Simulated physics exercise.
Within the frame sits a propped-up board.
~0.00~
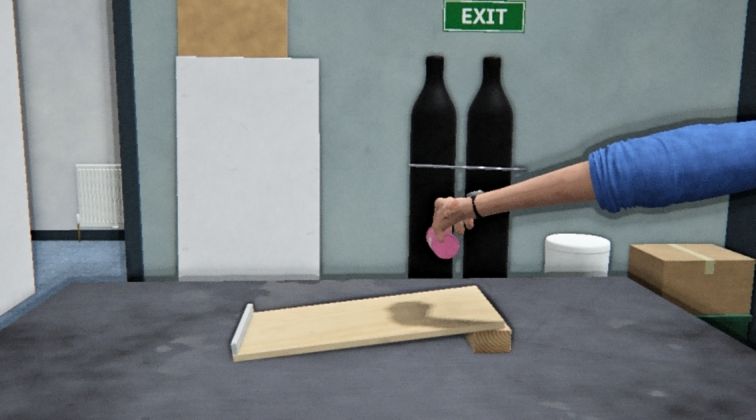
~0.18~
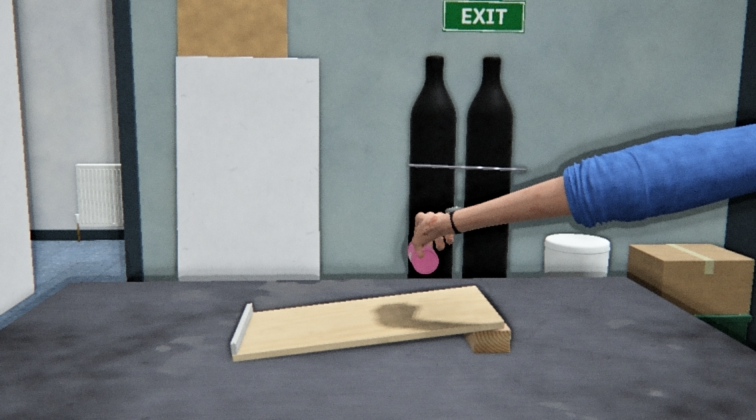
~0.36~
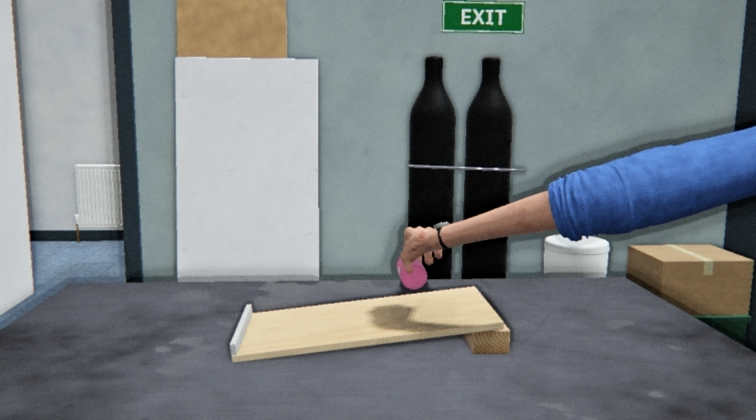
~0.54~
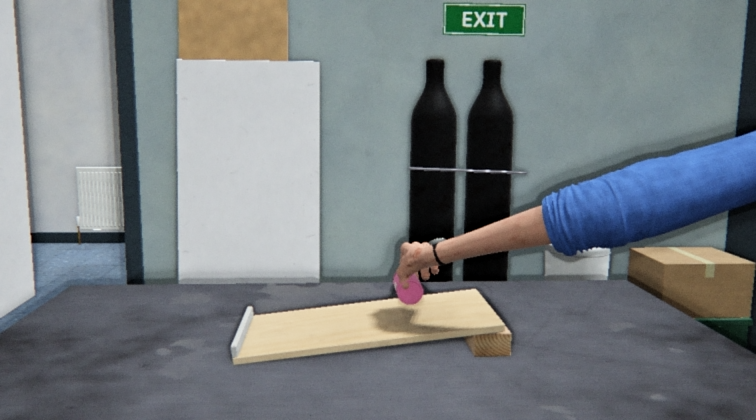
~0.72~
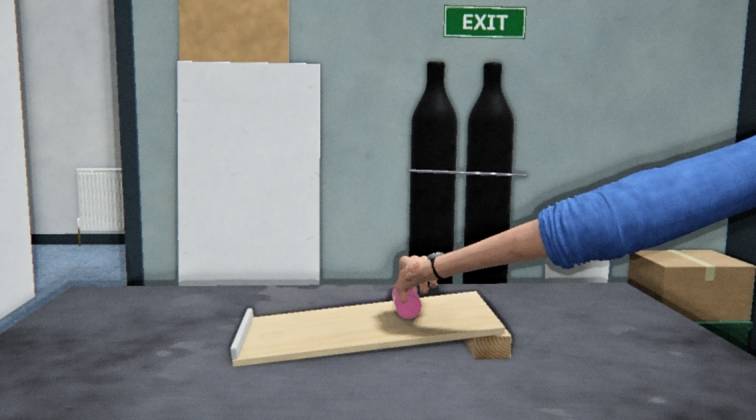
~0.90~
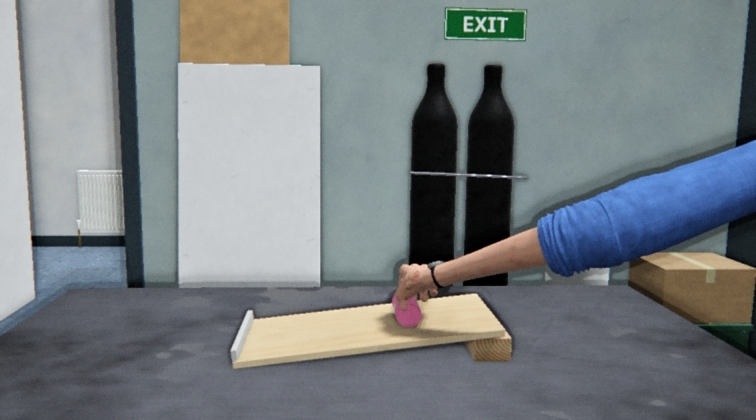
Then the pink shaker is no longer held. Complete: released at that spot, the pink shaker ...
Released at that spot, the pink shaker travels down the board.
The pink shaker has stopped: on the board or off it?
At the end, the pink shaker remains up there.
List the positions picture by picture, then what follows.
The first picture shows still above its spot; pink shaker (442, 241).
The second picture shows still above its spot; pink shaker (422, 256).
The third picture shows still above its spot; pink shaker (411, 271).
The fourth picture shows still above its spot; pink shaker (407, 286).
The fifth picture shows still above its spot; pink shaker (406, 299).
The sixth picture shows set down, still held; pink shaker (406, 307).
Around 1.50 s, pink shaker displaced about its own width near (373, 311).
Around 1.90 s, pink shaker displaced well along near (300, 320).
Around 2.10 s, pink shaker displaced well along near (259, 323).
Finally (4.0 s), moved from the start, pink shaker. Final places as the last picture's camera would see them, pink shaker near (257, 325). The pink shaker goes downhill.
